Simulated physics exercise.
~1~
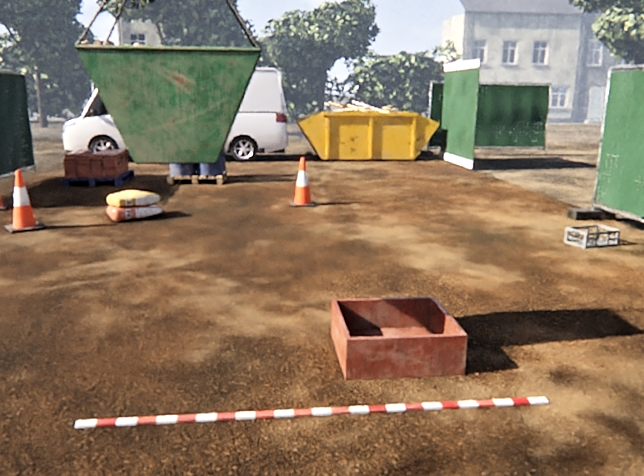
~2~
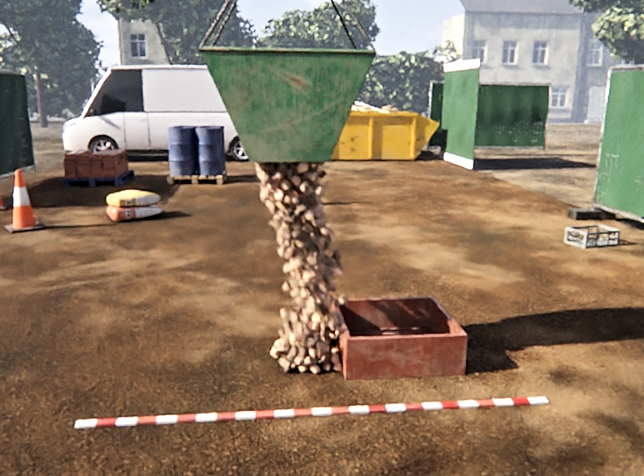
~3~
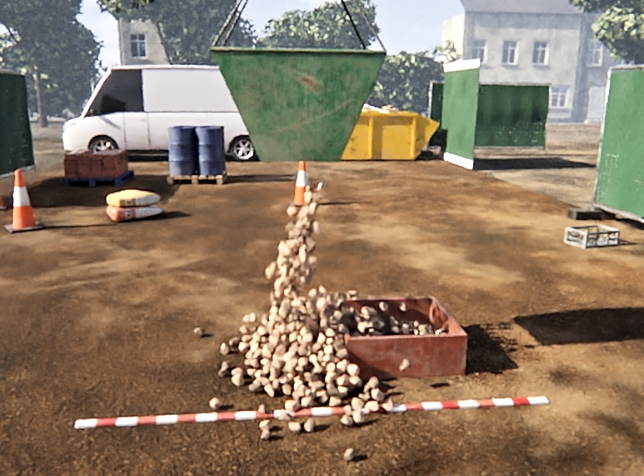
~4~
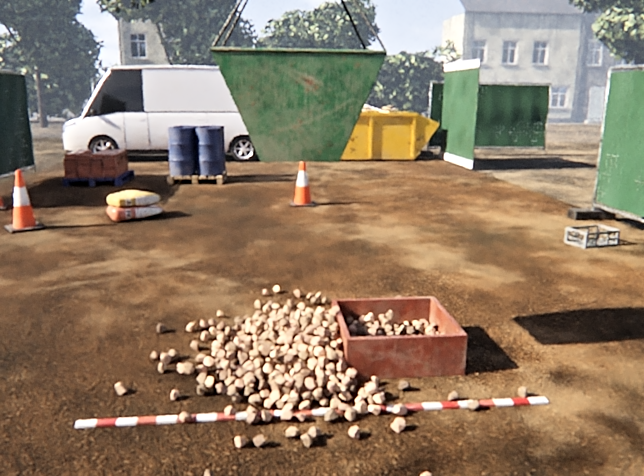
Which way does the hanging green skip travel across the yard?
The green skip moves to the right before it comes to a stop above the yard.
